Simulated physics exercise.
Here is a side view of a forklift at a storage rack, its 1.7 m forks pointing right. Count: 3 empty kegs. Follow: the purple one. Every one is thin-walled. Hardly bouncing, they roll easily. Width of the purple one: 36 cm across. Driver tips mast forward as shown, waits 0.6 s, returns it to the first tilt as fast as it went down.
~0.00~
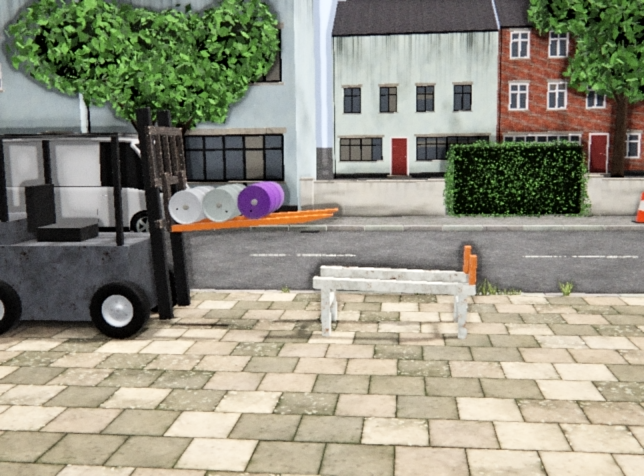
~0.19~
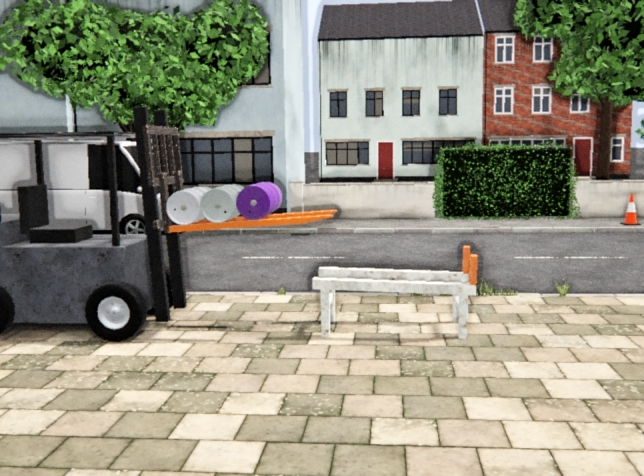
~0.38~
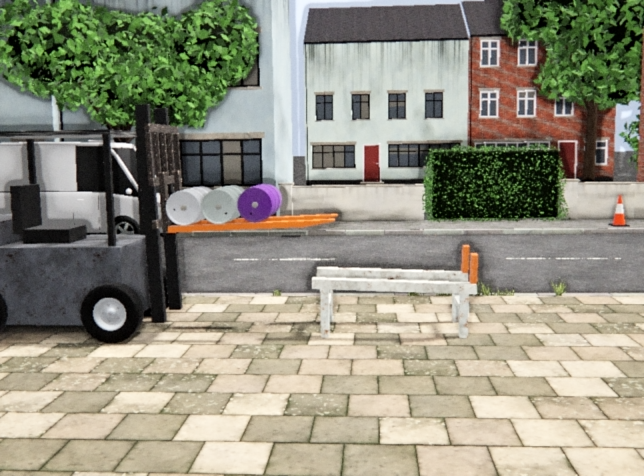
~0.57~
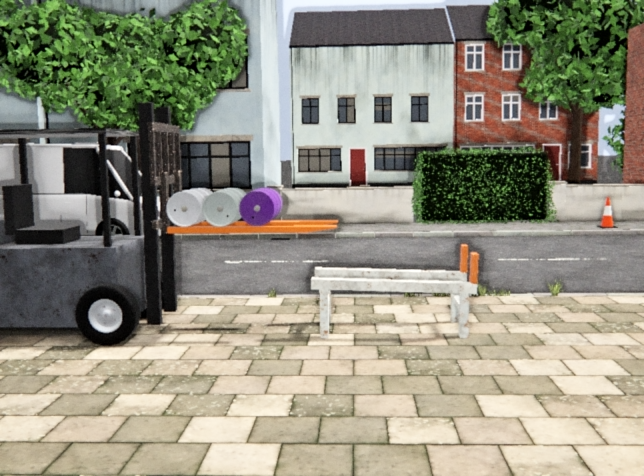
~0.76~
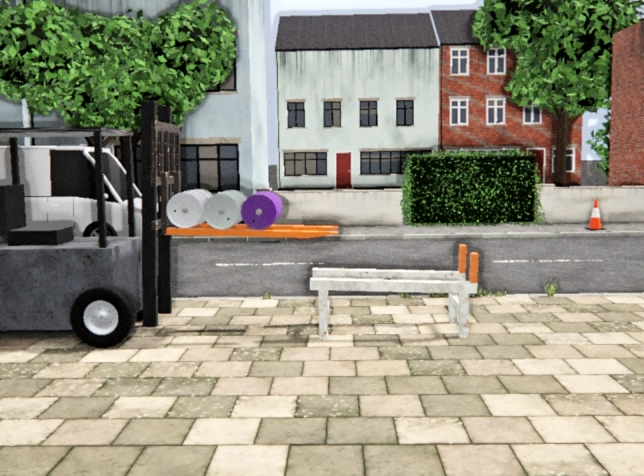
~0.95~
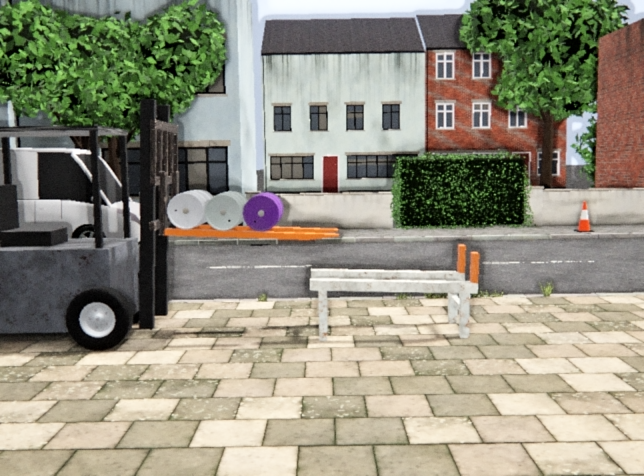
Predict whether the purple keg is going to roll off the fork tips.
It never clears the fork tips.
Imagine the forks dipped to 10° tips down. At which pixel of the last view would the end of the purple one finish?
Near pixel (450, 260).
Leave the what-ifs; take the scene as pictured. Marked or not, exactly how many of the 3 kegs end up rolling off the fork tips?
The answer is 0.
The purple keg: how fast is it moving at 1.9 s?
0.3 m/s, give or take.
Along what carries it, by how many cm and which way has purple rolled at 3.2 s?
Purple has moved 40 to the right.
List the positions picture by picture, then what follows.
The first picture shows purple at (253, 203); forks 4° tips up; tips at (329, 215); 3 of the 3 lie directly on the forks.
The second picture shows purple at (253, 203); forks 4° tips up.
The third picture shows purple at (254, 205); forks 2° tips up.
The fourth picture shows purple at (256, 209); forks level; tips at (334, 227).
The fifth picture shows purple at (258, 212); forks 2° tips down.
The sixth picture shows purple at (261, 214); forks 3° tips down; tips at (336, 235).
After 1.9 s, purple is on the forks, 50 cm from the tips, rolling right; 0 gone from the forks.
After 3.2 s, purple is on the forks, 35 cm from the tips, rolling left; 0 gone from the forks.
At rest (4.6 s), purple is on the forks, 75 cm from the tips; 0 gone from the forks.
